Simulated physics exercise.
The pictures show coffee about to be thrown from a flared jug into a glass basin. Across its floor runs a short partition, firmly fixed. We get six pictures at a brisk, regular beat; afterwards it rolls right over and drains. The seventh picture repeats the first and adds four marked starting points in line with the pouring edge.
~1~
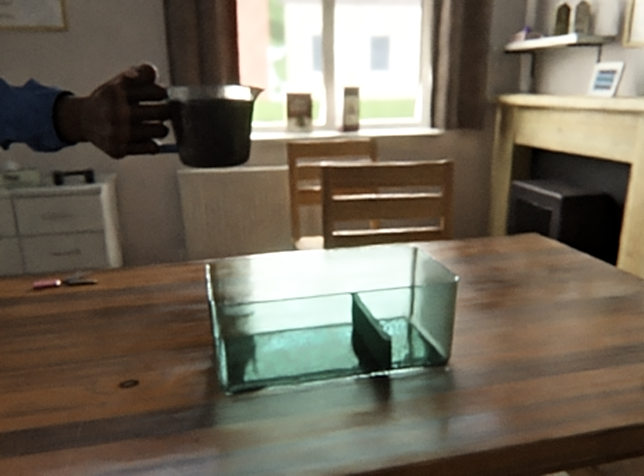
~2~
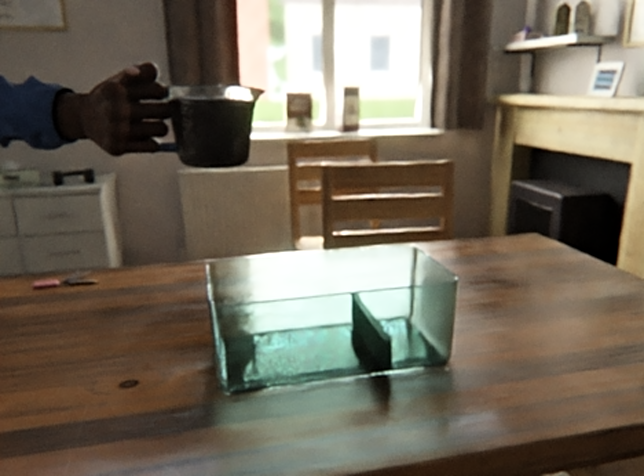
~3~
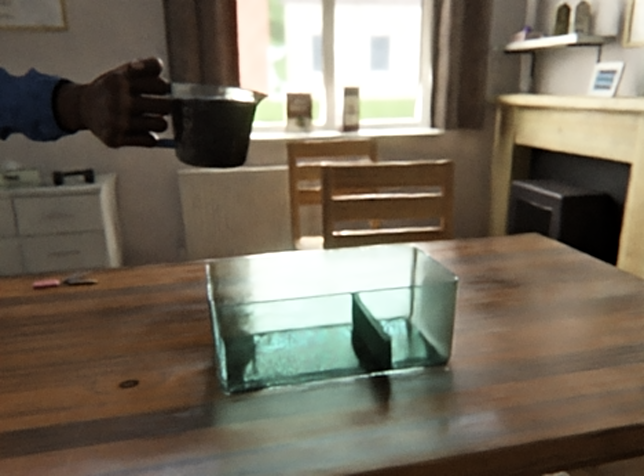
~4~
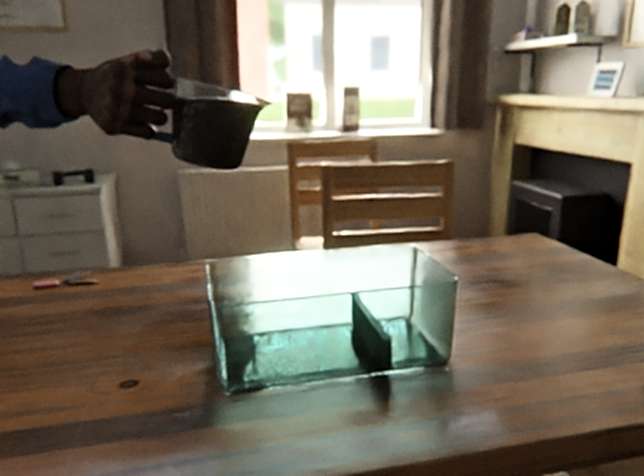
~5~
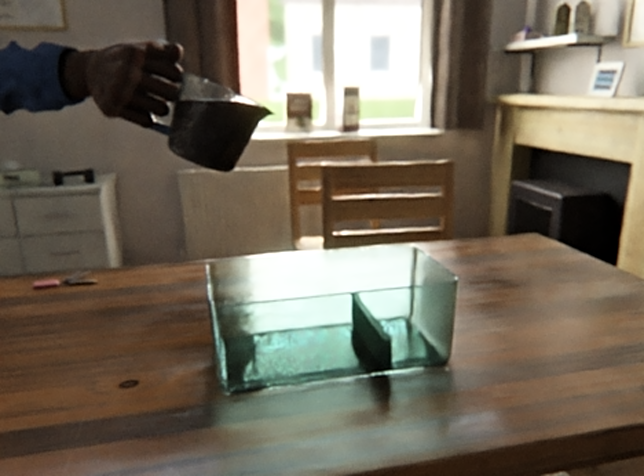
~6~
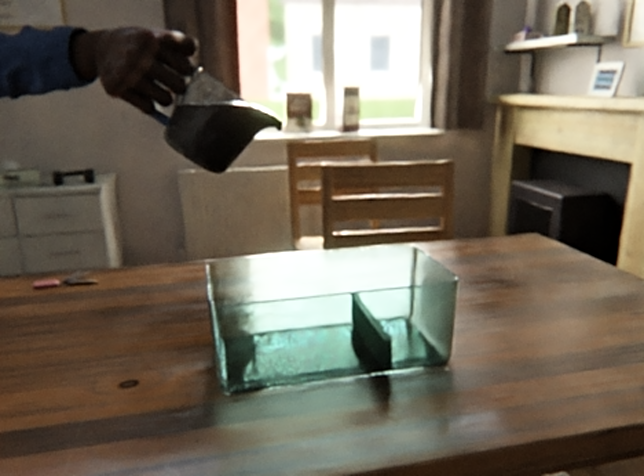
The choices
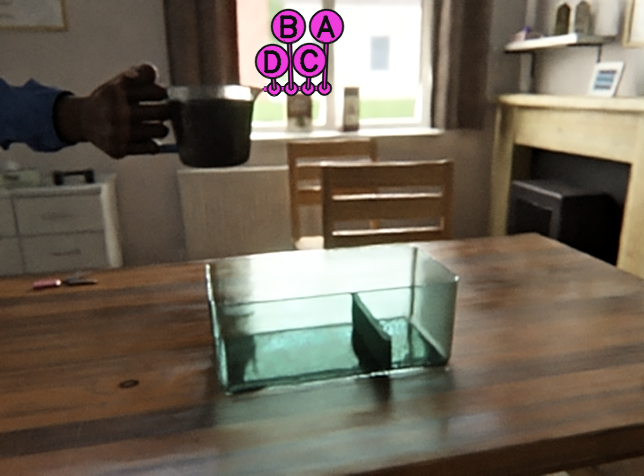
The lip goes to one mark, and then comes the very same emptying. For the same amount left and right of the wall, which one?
A works best here.
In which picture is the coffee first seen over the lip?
Picture 6.
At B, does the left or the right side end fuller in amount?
The left one.
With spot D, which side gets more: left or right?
The left one.
On the marked copy, A at (324, 88); B at (291, 88); C at (307, 88); D at (274, 88).
For spot A, about 50 % ends left of the wall and 48 % right of it.
For spot B, about 87 % ends left of the wall and 6 % right of it; 7 % is lost outside.
For spot C, about 75 % ends left of the wall and 20 % right of it; 4 % is lost outside.
For spot D, about 89 % ends left of the wall and 6 % right of it; 4 % is lost outside.
